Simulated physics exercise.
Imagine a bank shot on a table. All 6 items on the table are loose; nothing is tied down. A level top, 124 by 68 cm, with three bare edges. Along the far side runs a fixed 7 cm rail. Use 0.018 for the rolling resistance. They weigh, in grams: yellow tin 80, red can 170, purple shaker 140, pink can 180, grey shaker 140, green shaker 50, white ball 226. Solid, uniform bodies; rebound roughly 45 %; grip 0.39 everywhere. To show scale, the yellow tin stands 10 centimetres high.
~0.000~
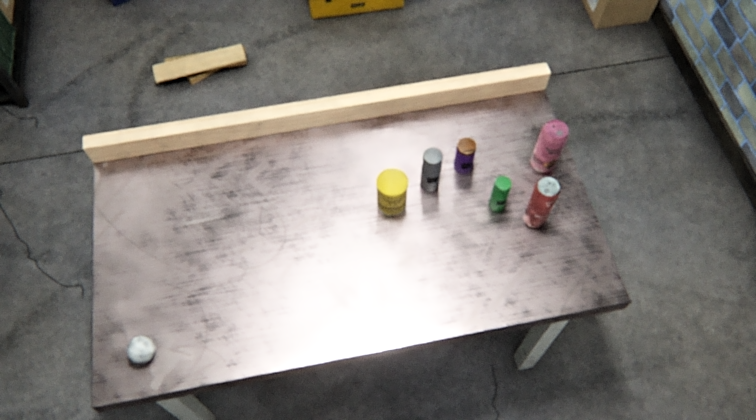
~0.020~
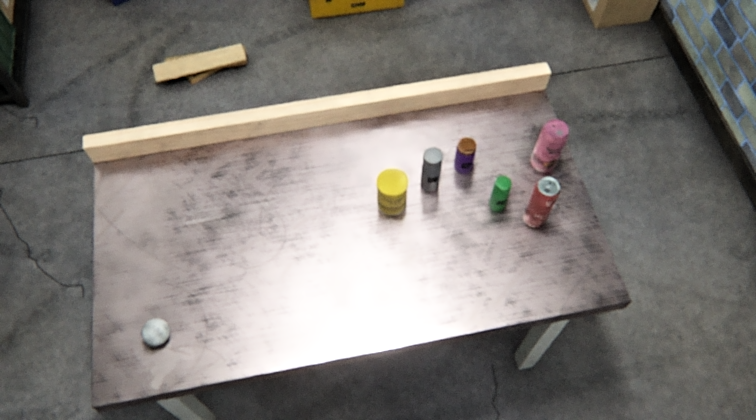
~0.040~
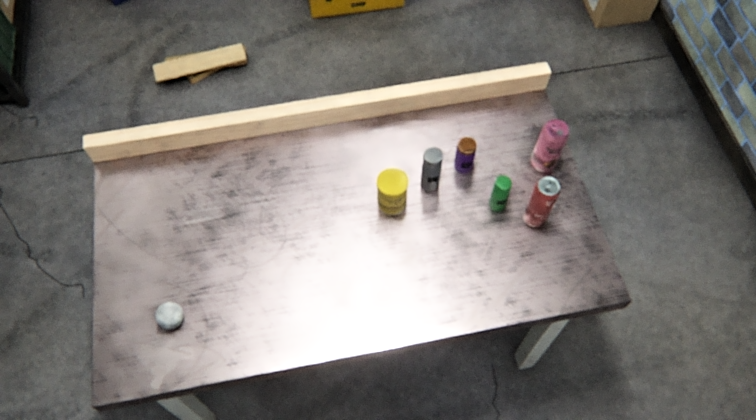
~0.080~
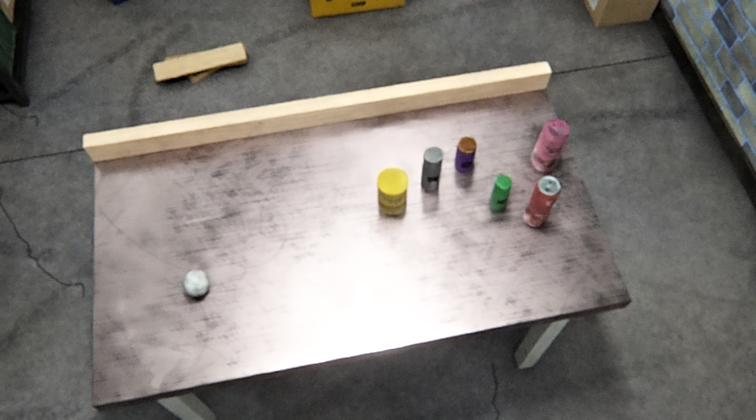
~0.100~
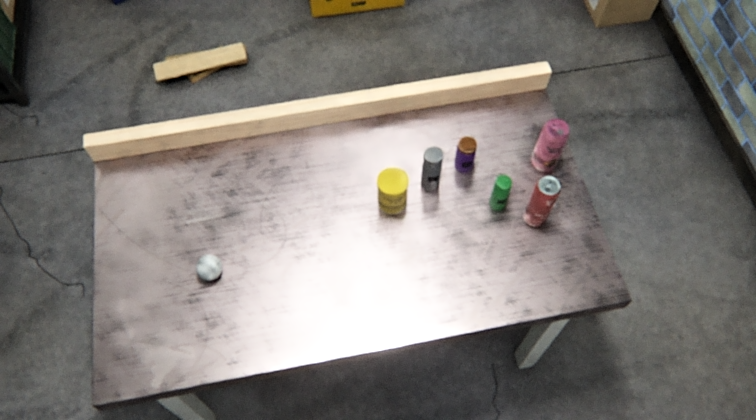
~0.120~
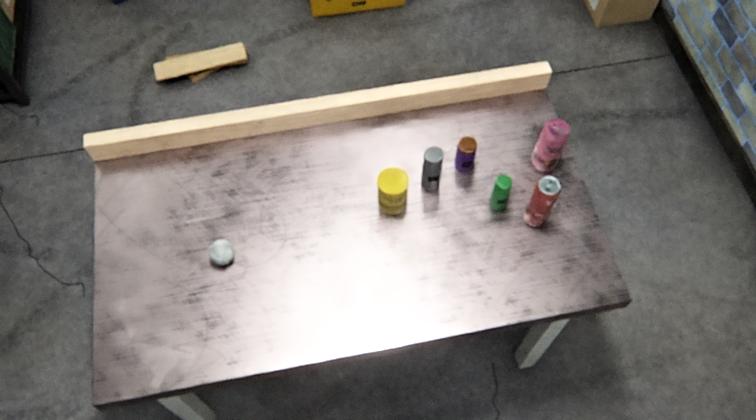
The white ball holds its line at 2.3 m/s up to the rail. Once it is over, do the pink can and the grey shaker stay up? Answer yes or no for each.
Pink can: Yes, grey shaker: Yes.
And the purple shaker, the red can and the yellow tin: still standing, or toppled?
Here's how it ends: The purple shaker comes down, the red can never goes down, and the yellow tin never goes down.
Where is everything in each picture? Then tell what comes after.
White ball (141, 349); pink can (549, 147); grey shaker (431, 170), in the first picture.
White ball (156, 332); purple shaker (465, 156), in the second picture.
White ball (170, 315); yellow tin (392, 192), in the third picture.
White ball (196, 283); purple shaker (465, 155), in the fourth picture.
White ball (209, 268); yellow tin (393, 191), in the fifth picture.
White ball (222, 253); pink can (550, 146); grey shaker (432, 169), in the sixth picture.
Around 0.52 s, white ball near (430, 142).
Around 1.02 s, white ball near (613, 145); purple shaker on its side; green shaker shifted 3 cm.
Around 1.52 s, white ball near (696, 213); purple shaker on its side; green shaker shifted 3 cm.
Finally (1.9 s), on their side or leaning hard on the table, purple shaker; the other 5 still in place (within 4 cm). Final places as that camera would see them, pink can near (550, 146), grey shaker near (432, 169).
